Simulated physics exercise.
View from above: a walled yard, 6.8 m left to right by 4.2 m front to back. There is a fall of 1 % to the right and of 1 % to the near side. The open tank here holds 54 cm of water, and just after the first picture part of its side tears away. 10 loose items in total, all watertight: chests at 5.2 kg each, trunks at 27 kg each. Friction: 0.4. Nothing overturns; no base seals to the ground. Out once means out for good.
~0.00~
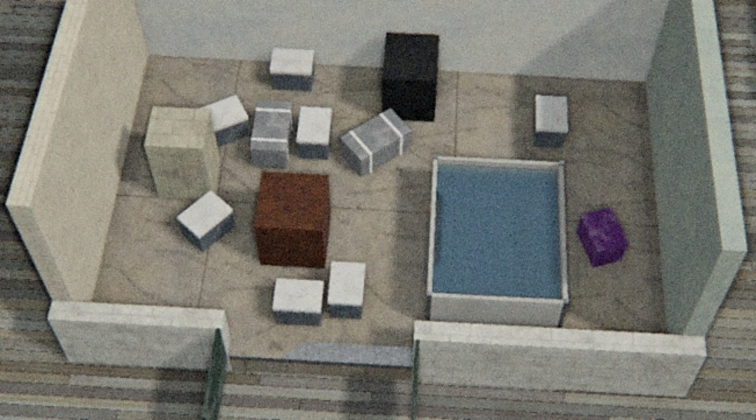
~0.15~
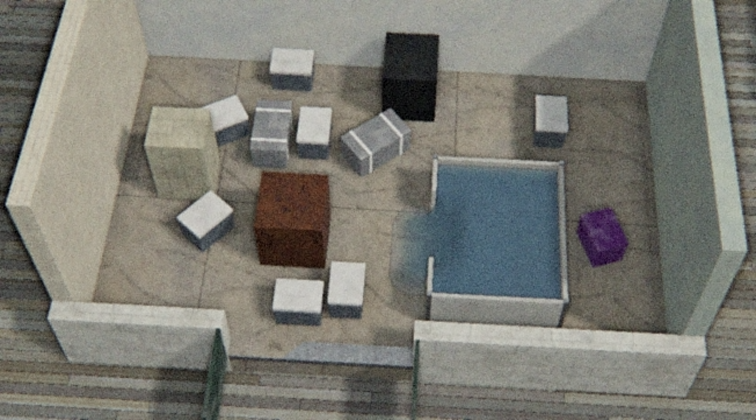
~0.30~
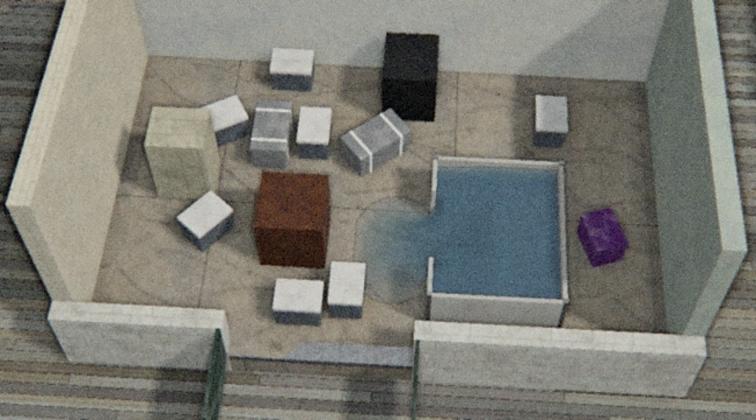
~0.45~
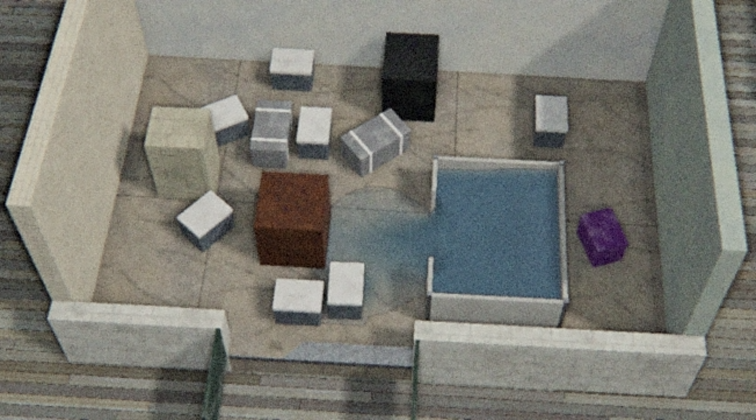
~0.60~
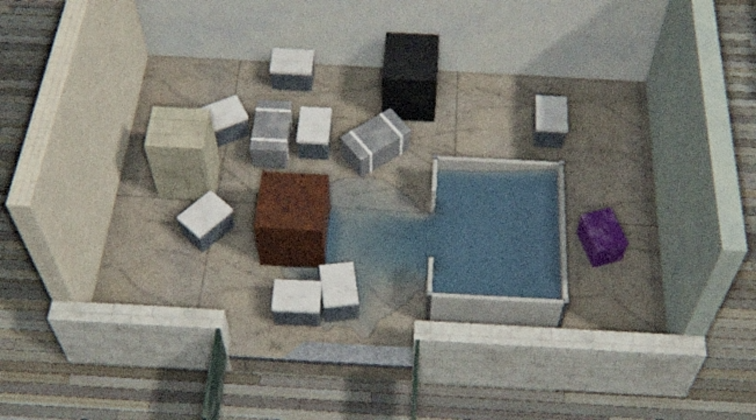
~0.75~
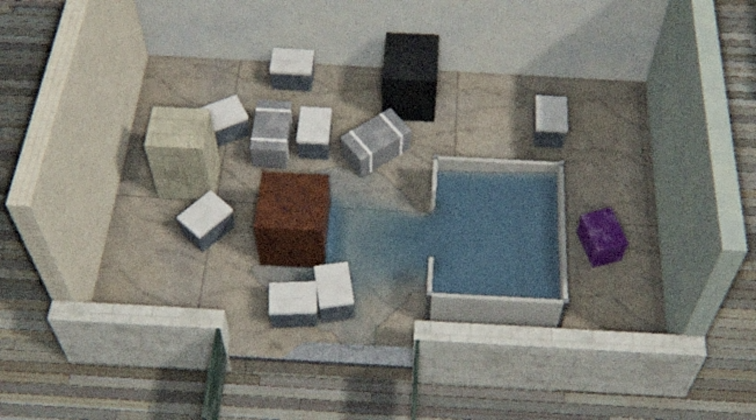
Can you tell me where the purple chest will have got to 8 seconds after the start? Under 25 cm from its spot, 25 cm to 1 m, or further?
It will be left near its start.
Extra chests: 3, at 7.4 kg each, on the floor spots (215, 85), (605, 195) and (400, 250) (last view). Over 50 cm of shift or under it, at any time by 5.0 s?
The first one ends up beyond that, the second inside that, the third beyond that.
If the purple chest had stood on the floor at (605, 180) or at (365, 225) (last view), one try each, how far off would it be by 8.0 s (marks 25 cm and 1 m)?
Well, the first time it keeps still, and the second time it covers a big distance.
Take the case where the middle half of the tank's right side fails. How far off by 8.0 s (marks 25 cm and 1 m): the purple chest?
Well, the purple chest is flushed away.
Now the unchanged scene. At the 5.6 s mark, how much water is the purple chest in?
Somewhere close to 0 cm.
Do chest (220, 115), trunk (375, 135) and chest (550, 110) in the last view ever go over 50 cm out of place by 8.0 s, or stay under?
Well, going one by one, it's too far, not that far and not that far.
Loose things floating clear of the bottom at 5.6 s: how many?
By my count, 5.
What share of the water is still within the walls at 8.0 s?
Still held: Near 66 %.
After 1.6 s the purple chest is near (604, 229), 0.0 m from its start, aground; 2 of 10 are out; 0 afloat.
After 3.6 s the purple chest is near (604, 229), 0.0 m from its start, aground; 2 of 10 are out; 2 afloat.
After 5.6 s the purple chest is near (604, 229), 0.0 m from its start, aground; 2 of 10 are out; 5 afloat.
After 8.0 s the purple chest is near (604, 229), 0.0 m from its start, aground; 2 of 10 are out; 4 afloat.
